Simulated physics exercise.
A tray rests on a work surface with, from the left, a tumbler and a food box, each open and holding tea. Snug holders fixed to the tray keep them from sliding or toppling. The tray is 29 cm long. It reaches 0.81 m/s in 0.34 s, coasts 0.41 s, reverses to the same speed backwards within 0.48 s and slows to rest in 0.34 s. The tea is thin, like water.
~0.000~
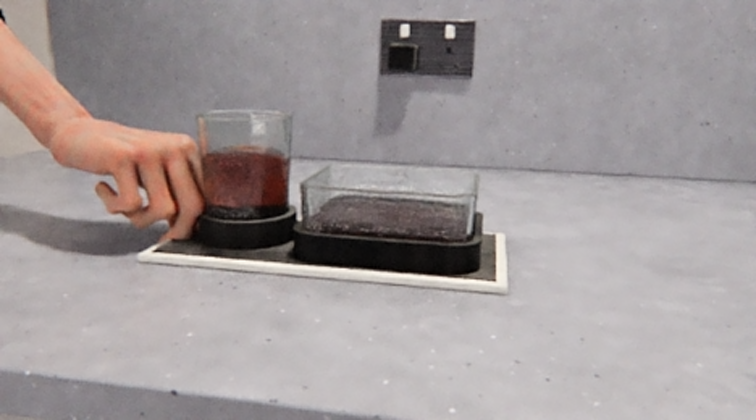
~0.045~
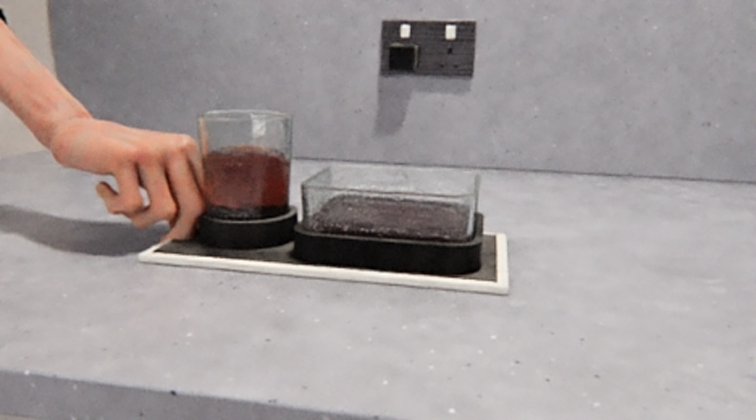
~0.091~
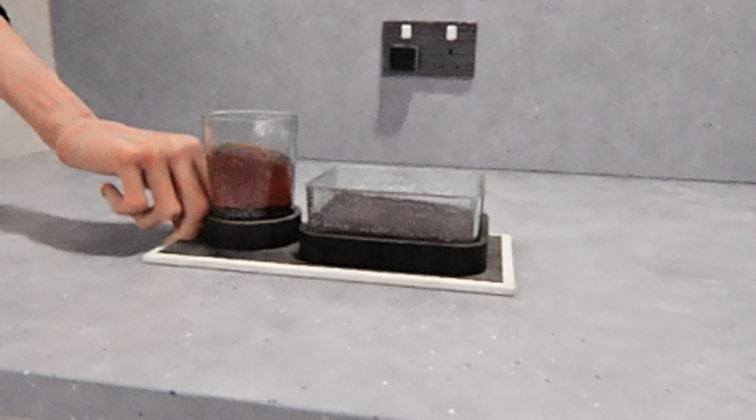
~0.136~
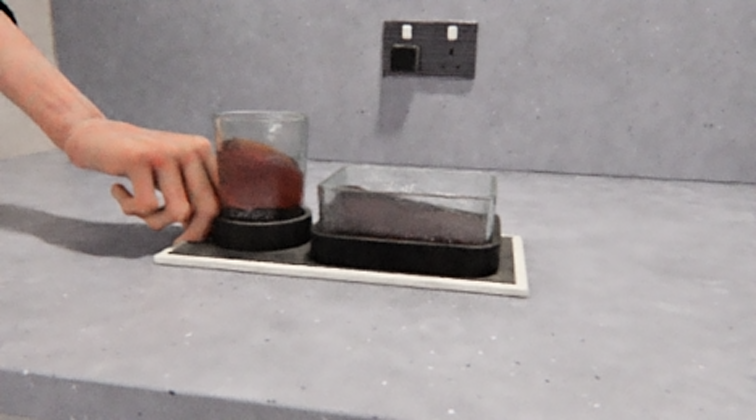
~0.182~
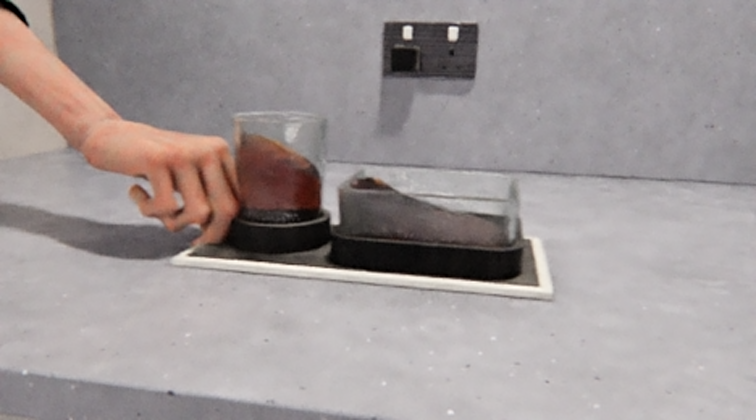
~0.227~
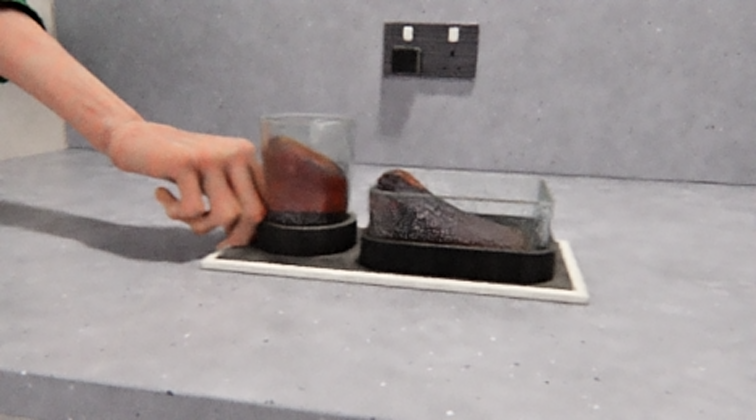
In this clip, a hand at the left of a tray holding an open tumbler and food box of dark reddish-brown tea slides it a short way right across a grey surface, and the liquid slopes up toward the left in both.
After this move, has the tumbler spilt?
It keeps it all.
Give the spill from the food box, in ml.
About 160 ml.
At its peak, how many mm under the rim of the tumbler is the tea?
Some 6 mm short of it.
After 0.62 s the tray moves at 0.81 m/s; losses from the left are 0, 13 ml.
After 1.02 s the tray moves at 0.17 m/s; losses from the left are 0, 34 ml.
After 1.42 s the tray moves at 0.33 m/s; losses from the left are 0, 140 ml.
After 1.82 s the tray moves at 0.00 m/s; losses from the left are 0, 162 ml.
In the end losses from the left are 0, 162 ml.
